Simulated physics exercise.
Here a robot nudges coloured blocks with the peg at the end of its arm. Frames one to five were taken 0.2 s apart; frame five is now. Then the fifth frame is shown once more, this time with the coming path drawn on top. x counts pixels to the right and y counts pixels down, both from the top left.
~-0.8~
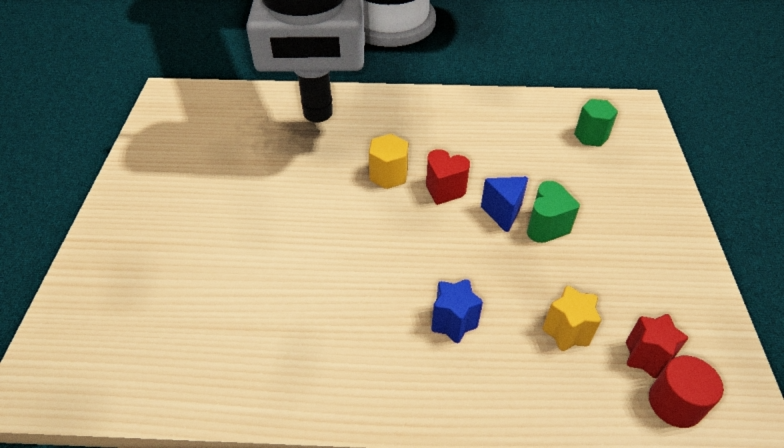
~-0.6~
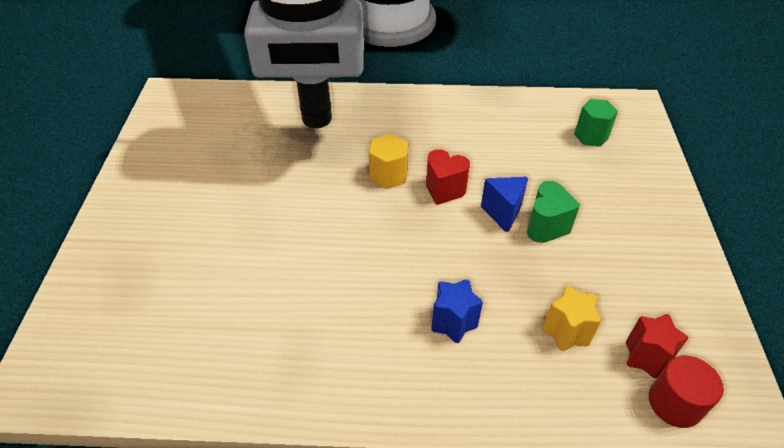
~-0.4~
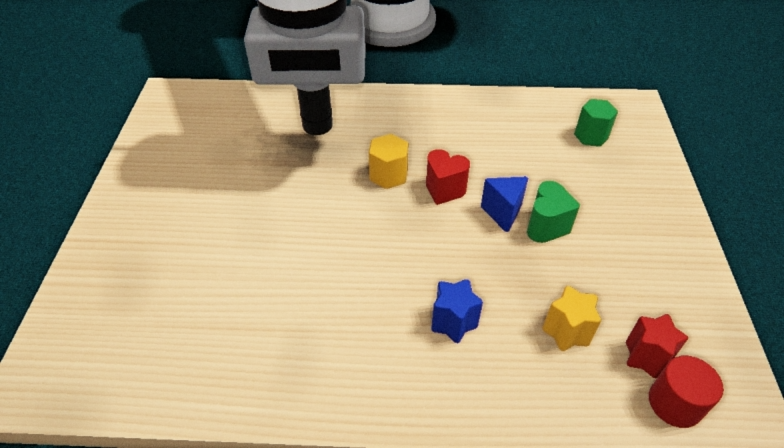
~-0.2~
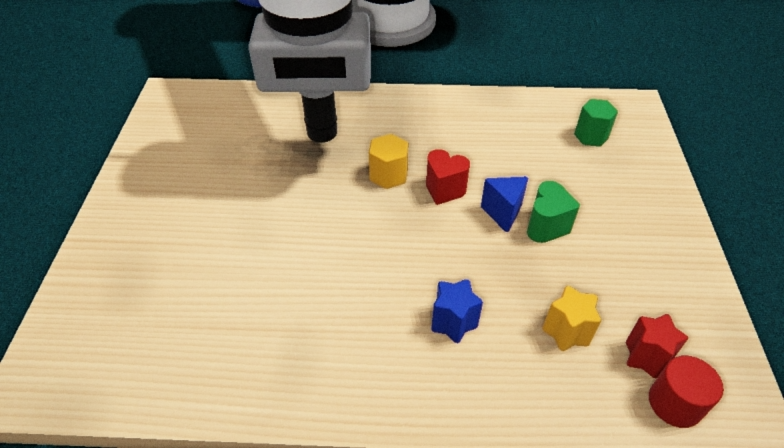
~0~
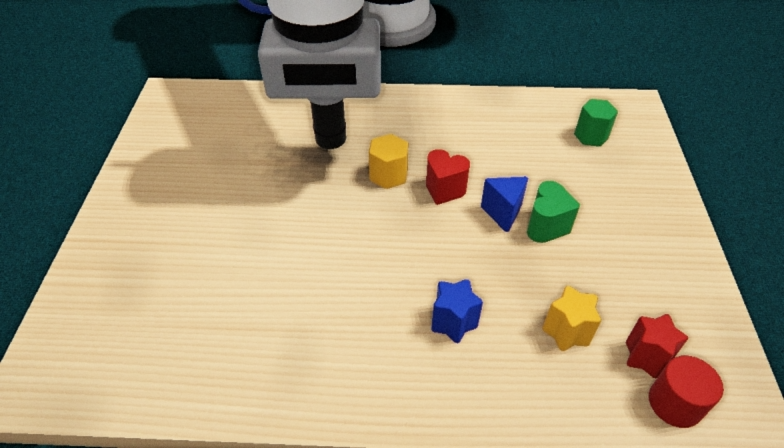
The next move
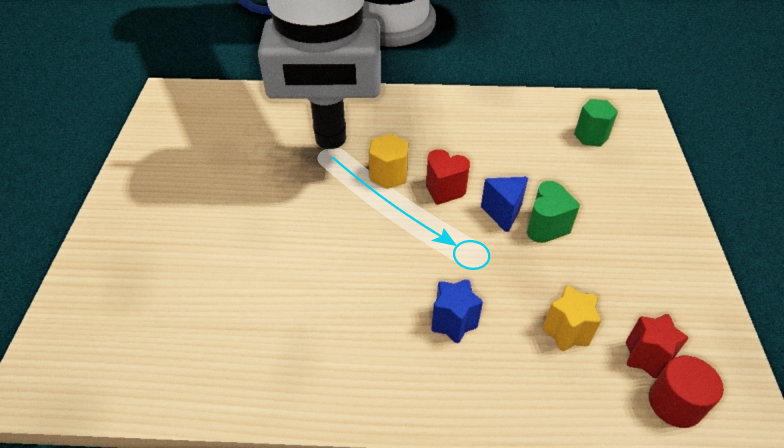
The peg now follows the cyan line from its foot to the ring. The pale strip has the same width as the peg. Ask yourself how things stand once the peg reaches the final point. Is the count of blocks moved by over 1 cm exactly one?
I'd say yes.
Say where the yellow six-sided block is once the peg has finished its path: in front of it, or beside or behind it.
It slides aside on the way.
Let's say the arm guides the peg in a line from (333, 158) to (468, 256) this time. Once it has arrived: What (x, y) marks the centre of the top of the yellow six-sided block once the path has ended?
It should be at (414, 152) by then.
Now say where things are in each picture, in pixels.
The first picture shows peg tip at (318, 114); block tops, yellow six-sided block at (389, 147); red heart at (447, 163).
The second picture shows peg at (317, 120); blocks unchanged.
The third picture shows peg at (318, 127); blocks unchanged.
The fourth picture shows peg at (322, 134); blocks unchanged.
The fifth picture shows peg at (331, 140); yellow six-sided block at (389, 147); red heart at (447, 163).
Path on the board, from (333, 158) through (372, 189) and (418, 222) to (472, 255).
The first path, step by step. One third of the way, peg at (371, 172); yellow six-sided block at (404, 151), turned 45° anticlockwise.
Two thirds of the way, peg at (419, 205); yellow six-sided block at (407, 152), turned 55° anticlockwise.
At the end, peg at (474, 238); yellow six-sided block at (407, 152), turned 55° anticlockwise; red heart in place.
